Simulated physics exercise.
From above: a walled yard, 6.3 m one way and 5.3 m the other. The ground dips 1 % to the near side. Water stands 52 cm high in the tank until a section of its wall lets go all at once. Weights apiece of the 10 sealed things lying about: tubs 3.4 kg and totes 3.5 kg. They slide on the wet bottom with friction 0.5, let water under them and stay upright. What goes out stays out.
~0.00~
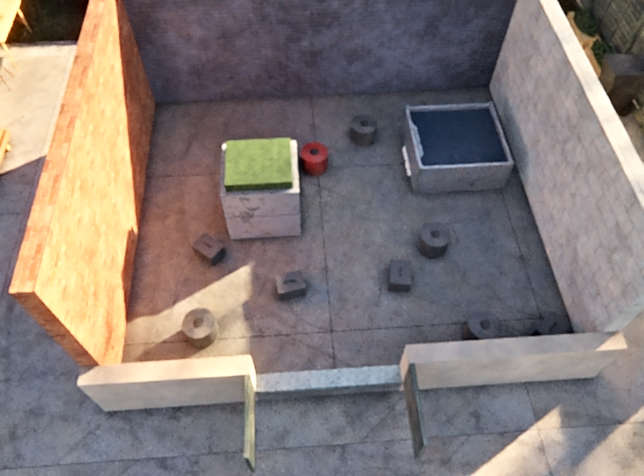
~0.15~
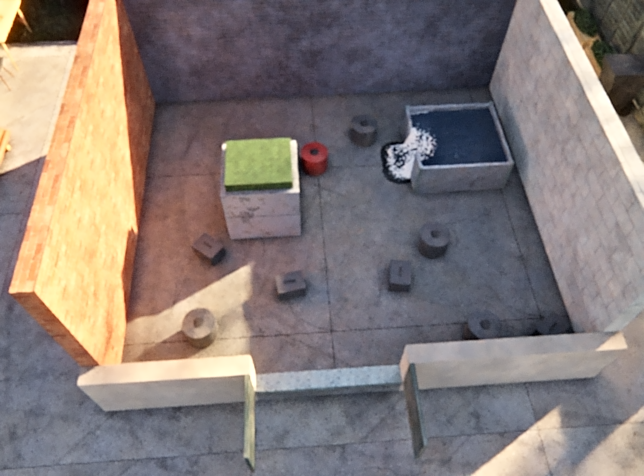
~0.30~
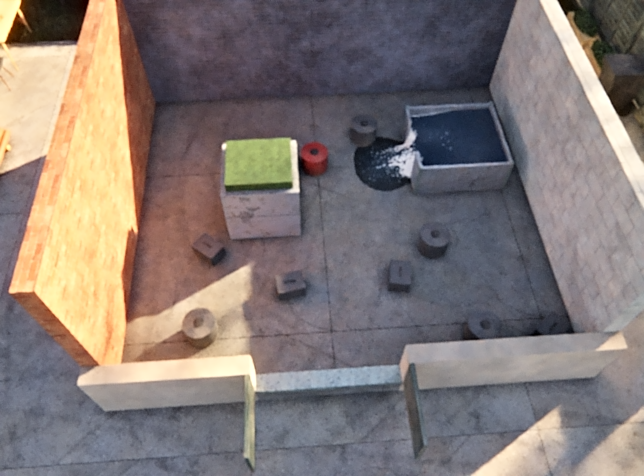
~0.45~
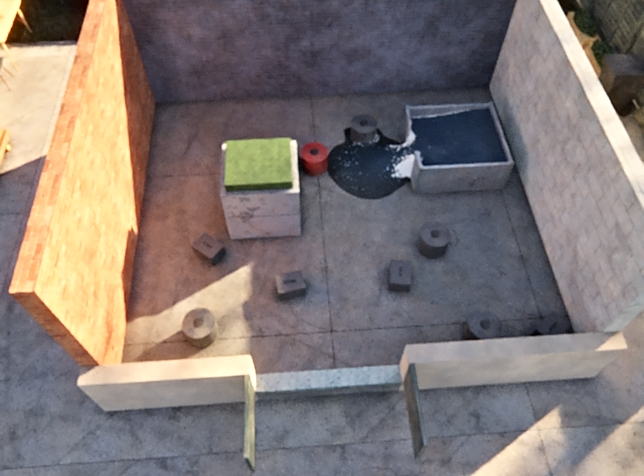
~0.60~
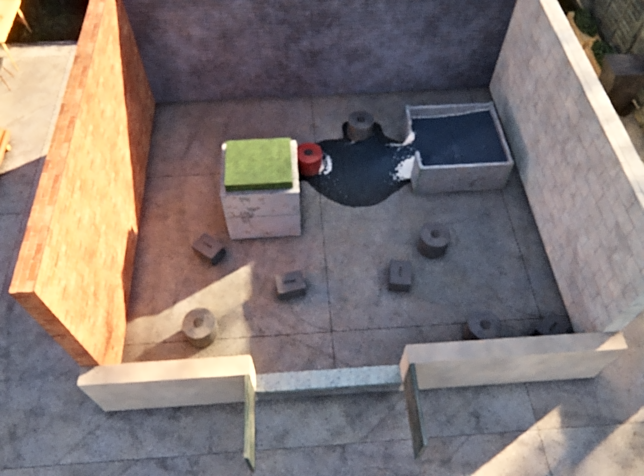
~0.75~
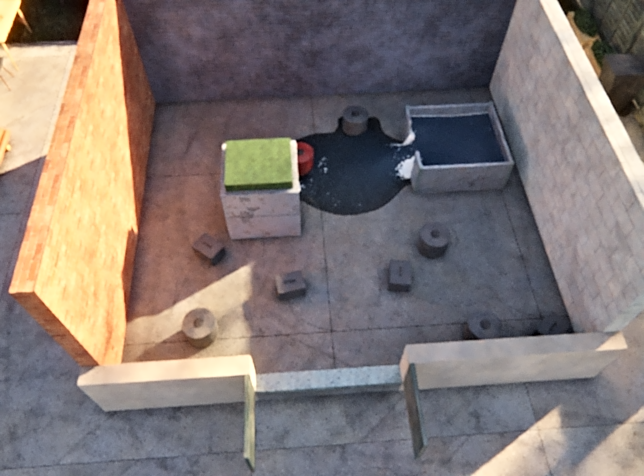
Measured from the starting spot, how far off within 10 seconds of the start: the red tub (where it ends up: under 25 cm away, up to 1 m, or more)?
The red tub travels far.
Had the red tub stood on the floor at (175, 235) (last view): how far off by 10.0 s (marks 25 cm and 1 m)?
It travels far.
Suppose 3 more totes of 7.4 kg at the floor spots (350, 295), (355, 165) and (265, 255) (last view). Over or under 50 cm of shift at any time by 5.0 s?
In turn: Under, over, less.
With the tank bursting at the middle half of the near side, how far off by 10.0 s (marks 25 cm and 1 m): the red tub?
In that case the red tub barely shifts.
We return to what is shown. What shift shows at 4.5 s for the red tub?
Roughly 200 cm by then.
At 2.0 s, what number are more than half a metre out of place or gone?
I count 3.
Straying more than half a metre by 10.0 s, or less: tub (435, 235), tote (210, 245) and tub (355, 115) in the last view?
In that order: Under, past it, more.
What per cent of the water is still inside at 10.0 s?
About 84 per cent.
After 2.0 s the red tub is near (210, 152), 1.7 m from its start, afloat; 0 of 10 are out; 2 afloat.
After 4.5 s the red tub is near (187, 131), 2.2 m from its start, afloat; 0 of 10 are out; 4 afloat.
After 7.0 s the red tub is near (204, 166), 1.8 m from its start, afloat; 1 of 10 are out; 4 afloat.
After 10.0 s the red tub is near (188, 284), 3.0 m from its start, afloat; 1 of 10 are out; 5 afloat.
